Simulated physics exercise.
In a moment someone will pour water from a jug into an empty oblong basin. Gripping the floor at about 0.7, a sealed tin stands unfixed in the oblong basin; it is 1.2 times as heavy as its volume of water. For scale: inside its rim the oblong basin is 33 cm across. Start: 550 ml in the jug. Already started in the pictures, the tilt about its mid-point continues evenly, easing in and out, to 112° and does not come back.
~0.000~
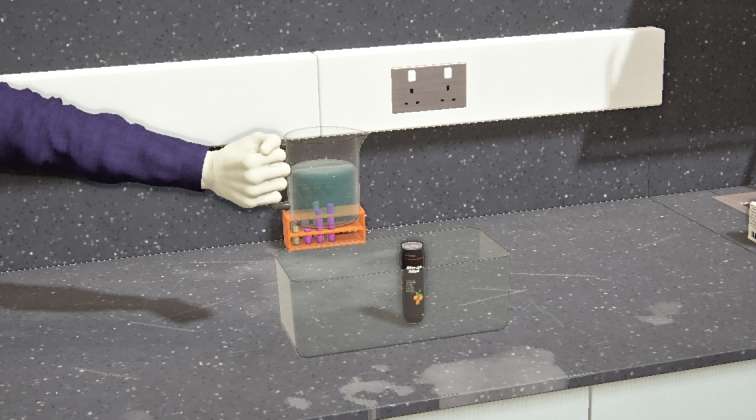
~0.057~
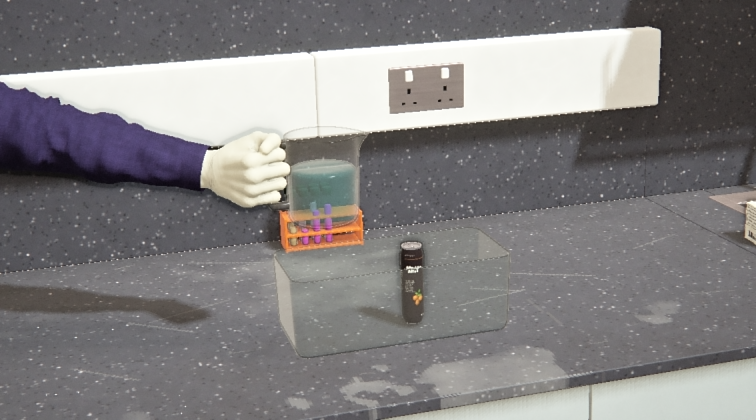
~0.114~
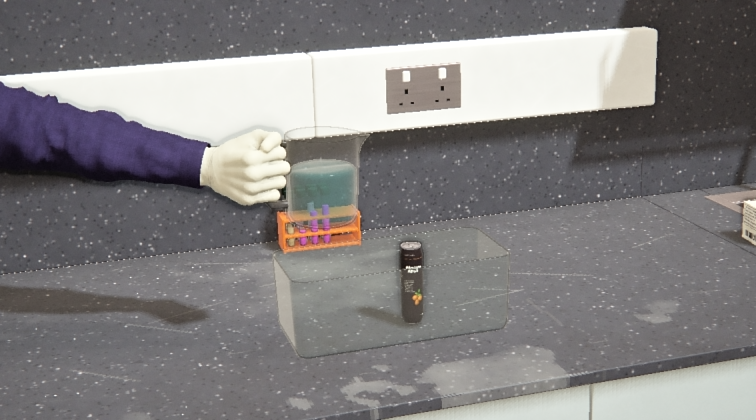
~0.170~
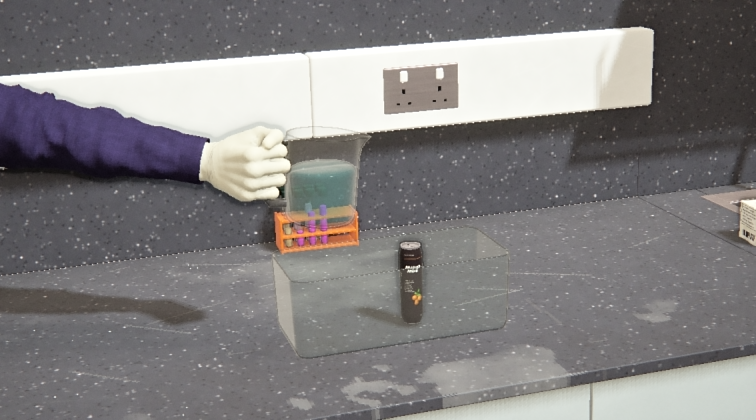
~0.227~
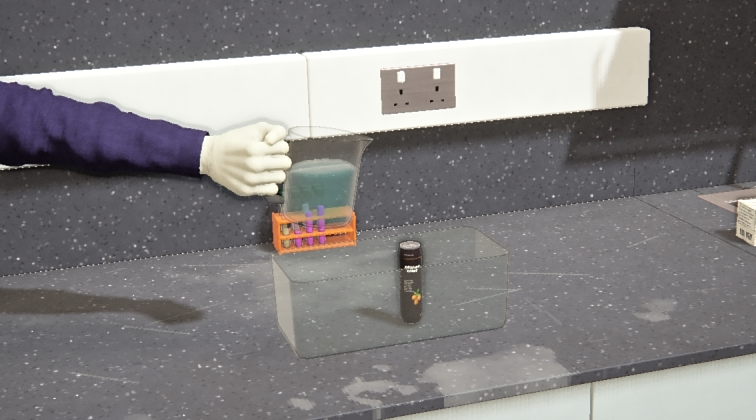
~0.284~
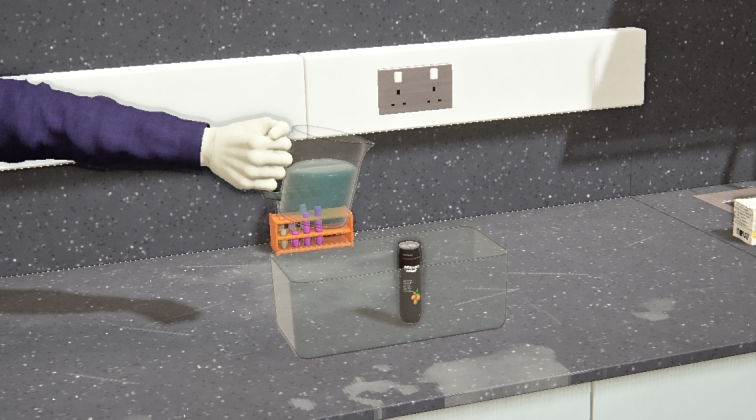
A gloved hand slowly tilting a clear jug of teal liquid to the right behind a transparent basin and dark tin on a speckled worktop.
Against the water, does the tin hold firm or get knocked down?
It is going to fail.
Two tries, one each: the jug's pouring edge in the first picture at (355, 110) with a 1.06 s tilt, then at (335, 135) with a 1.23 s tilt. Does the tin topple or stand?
Try 1: Tipped over; try 2: Still standing.
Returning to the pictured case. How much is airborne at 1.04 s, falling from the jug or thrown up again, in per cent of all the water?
About 16 % of the total.
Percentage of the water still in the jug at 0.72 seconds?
Roughly 92 percent.
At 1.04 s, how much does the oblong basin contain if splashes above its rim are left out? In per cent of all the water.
Around 54 in a hundred.
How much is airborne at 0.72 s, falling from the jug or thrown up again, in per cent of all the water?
8 %.
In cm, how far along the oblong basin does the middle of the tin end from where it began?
The tin's middle ends up about 6.5 cm along the basin.
After 0.72 s the tilt is 71° and 92 per cent is still to pour; the tin stands where it began.
After 1.04 s the tilt is 105° and 28 per cent is still to pour; the tin stands where it began.
After 1.37 s the tilt is 112° and 1 per cent is still to pour; the tin lies on its side.
After 1.73 s the tilt is 112° and 0 per cent is still to pour; the tin lies on its side.
In the end the tin lies on its side.
